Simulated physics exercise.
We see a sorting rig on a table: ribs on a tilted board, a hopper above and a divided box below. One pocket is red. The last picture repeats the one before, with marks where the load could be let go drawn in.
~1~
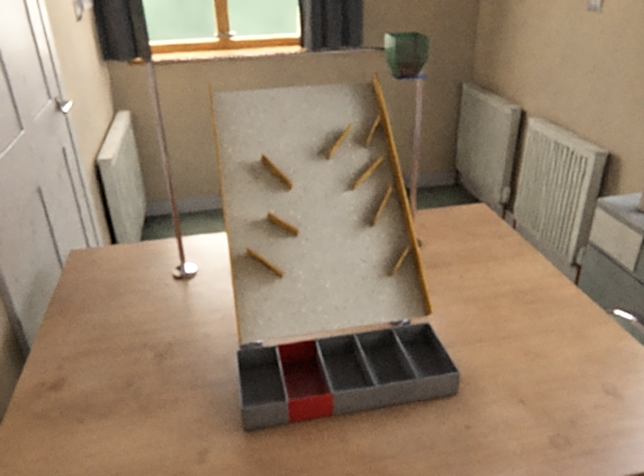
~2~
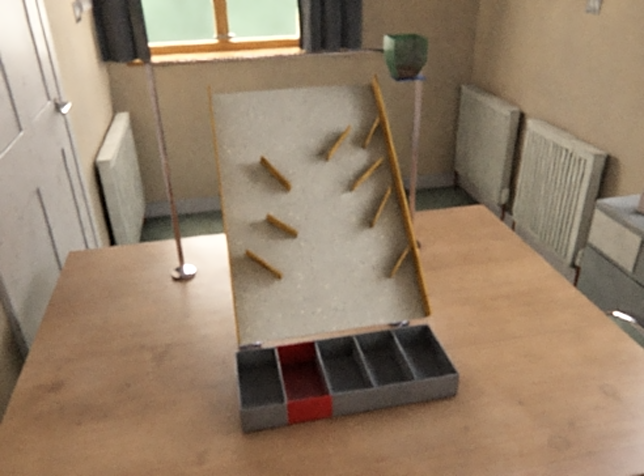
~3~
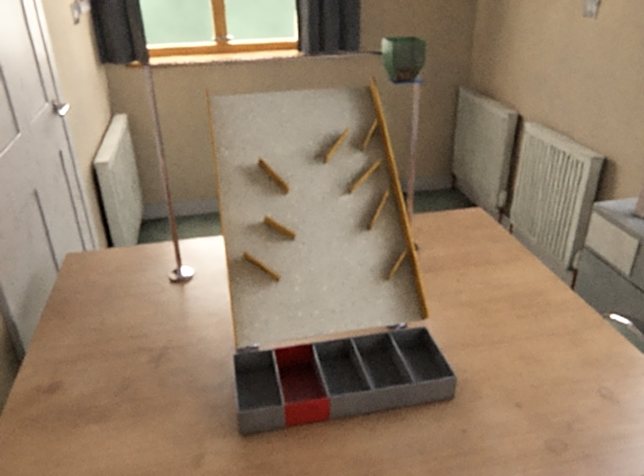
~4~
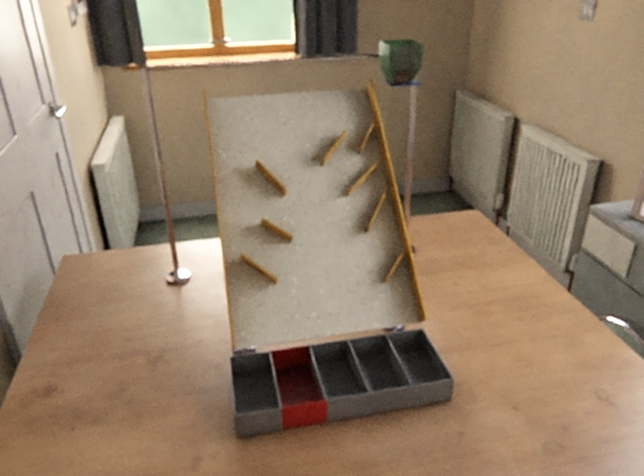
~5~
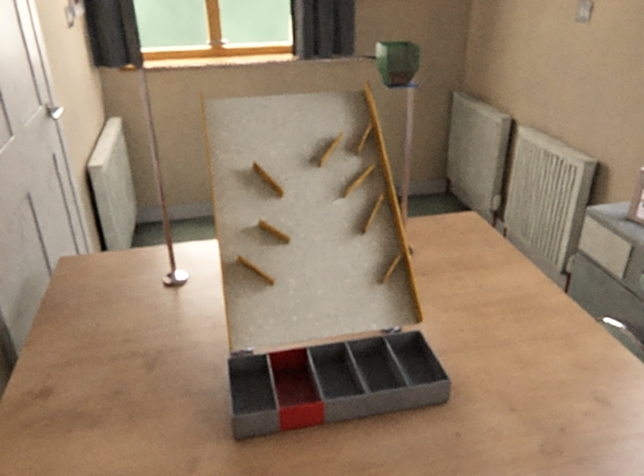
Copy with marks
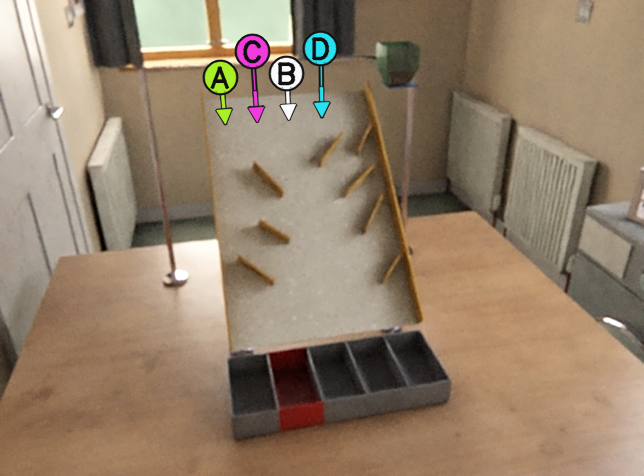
Only the camera moves, drifting very slightly so that the view slides a little to the left, while everything on the wooden table stays still. Seen from the front and slightly above, a pale tilted board with yellow-brown ribs stands in a beige room before a curtained window, radiators to the right. A green hopper sits behind its upper right, and below is a grey five-pocket box, its second pocket from the left red.
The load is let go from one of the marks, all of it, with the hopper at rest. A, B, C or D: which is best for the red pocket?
The answer is mark D.
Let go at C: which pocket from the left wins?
The fourth from the left.
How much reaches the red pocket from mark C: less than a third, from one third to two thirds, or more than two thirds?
It is less than a third.
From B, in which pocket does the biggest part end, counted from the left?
The third.
On the marked copy, mark A meets the board at (224, 118); mark B meets the board at (288, 114); mark C meets the board at (256, 116); mark D meets the board at (321, 111).
With A, a stray few in the red pocket, most in other pockets, a small part outside the box.
With B, a small part in the red pocket, most in other pockets, a small part outside the box.
With C, a small part in the red pocket, most in other pockets, a small part outside the box.
With D, about a third in the red pocket, about half in other pockets, a small part outside the box.
